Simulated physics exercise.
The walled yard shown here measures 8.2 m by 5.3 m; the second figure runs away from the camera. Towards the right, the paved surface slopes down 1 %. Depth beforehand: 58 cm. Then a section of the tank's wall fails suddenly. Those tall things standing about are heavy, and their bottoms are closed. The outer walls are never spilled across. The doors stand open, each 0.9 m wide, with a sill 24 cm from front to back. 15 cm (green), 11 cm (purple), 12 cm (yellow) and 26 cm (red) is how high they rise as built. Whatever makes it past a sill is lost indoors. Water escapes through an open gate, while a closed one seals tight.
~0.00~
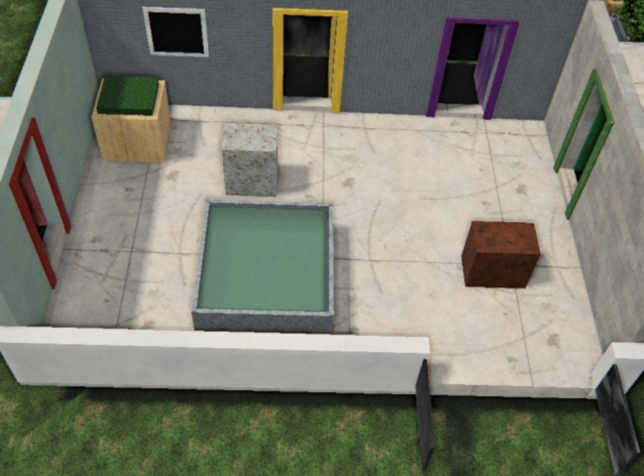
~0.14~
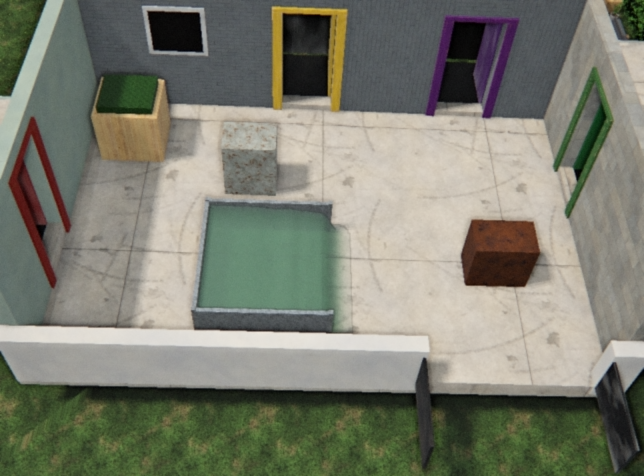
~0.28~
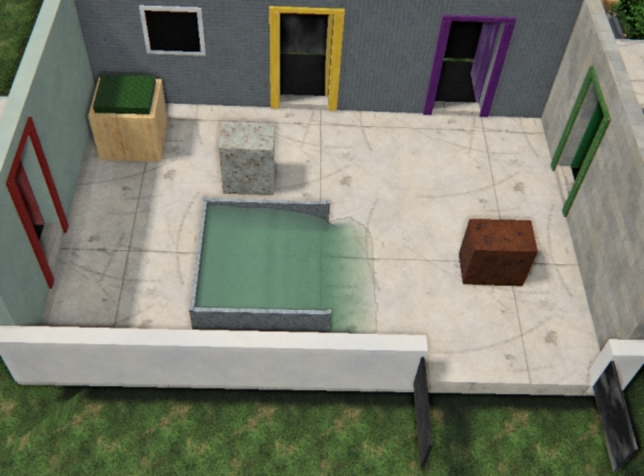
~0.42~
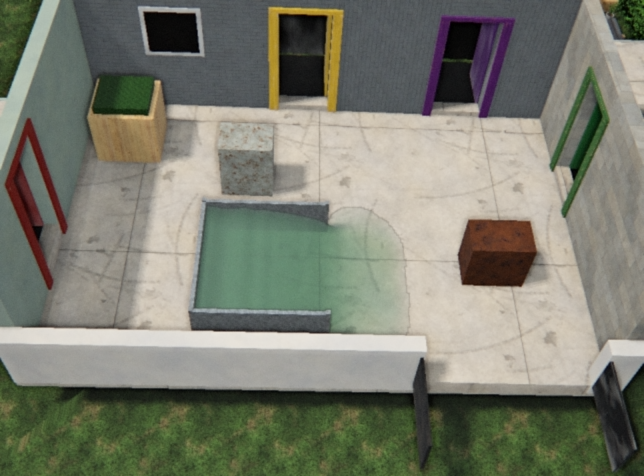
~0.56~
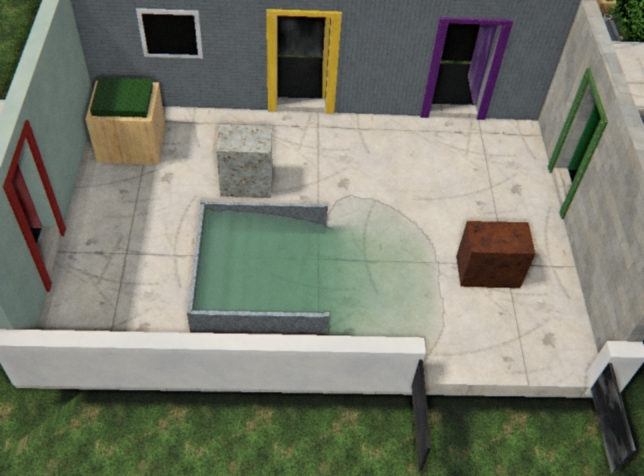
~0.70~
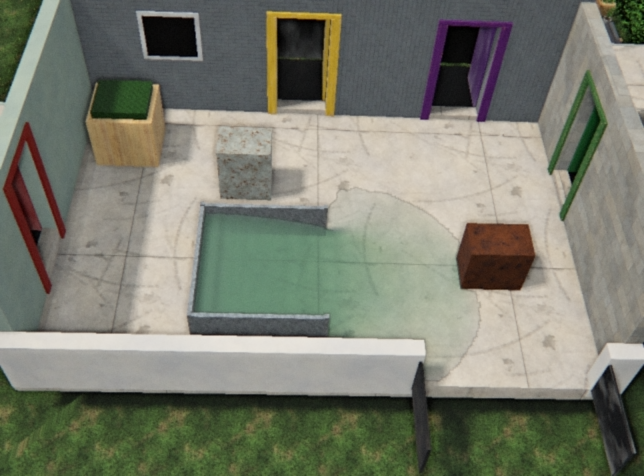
At the start, a square tank of green water sits whole and still in a walled yard with coloured doorways. Its right side then disappears, and water pours out through the gap, fanning rightward across the pale paving in a widening, rounded sheet that reaches the rusty brown block.
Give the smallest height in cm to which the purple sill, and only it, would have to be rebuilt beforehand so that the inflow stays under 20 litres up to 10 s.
Roughly 10 cm.
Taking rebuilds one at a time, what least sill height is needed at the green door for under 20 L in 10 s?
For green, a step near 14.0 cm.
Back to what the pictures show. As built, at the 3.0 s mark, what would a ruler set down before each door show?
Lab note, depth in cm: Green 18; purple 2; yellow 0; red 0.
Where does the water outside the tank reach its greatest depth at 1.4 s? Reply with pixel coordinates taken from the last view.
Around (450, 279).
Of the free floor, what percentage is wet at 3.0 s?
Some 45 in a hundred.
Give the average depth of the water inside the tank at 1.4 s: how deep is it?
28 cm, roughly.
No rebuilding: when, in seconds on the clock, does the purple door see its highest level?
Near 5.0 seconds.
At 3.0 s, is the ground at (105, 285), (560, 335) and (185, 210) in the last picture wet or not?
Status: Clear / submerged / clear.
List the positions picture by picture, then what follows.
The tank at (266, 258) is whole and still, 58 cm deep; the purple door at (469, 75) is dry, in the first picture.
The front is at (345, 335), 0.3 m from the gap at (327, 272); 0.5 m2 of floor is wet, 58 cm left at the back, in the second picture.
The front is at (371, 325), 0.7 m from the gap at (325, 274); 1.5 m2 of floor is wet, 58 cm left at the back, in the third picture.
The front is at (403, 326), 1.2 m from the gap at (324, 275); 2.9 m2 of floor is wet, 57 cm left at the back, in the fourth picture.
The gap is at (323, 277), the front 1.7 m out at (437, 329); the back of the tank holds 51 cm, in the fifth picture.
The gap is at (323, 280), the front 2.3 m out at (473, 308); the back of the tank holds 49 cm; the purple door at (462, 78), 4.6 m from the gap, is still 2.4 m from the nearest water, in the sixth picture.
After 1.4 s water covers 30 % of the floor, deepest (36 cm) near (450, 279); it has not reached the purple door.
After 3.0 s water covers 45 % of the floor, deepest (38 cm) near (534, 125); 2 cm at the purple door, 0 litres in over its 11 cm sill.
After 10.0 s water covers 75 % of the floor, deepest (8 cm) near (559, 221); 6 cm at the purple door, 12 litres in over its 11 cm sill.
At the purple door as built, the water arrived by 2.8 s and peaked near 14 cm at 5.0 s.
With a sill of 9 cm, 29 litres would have come in within the 10 s; with 12.5 cm, 4 litres. So under 20 litres takes about 10 cm.
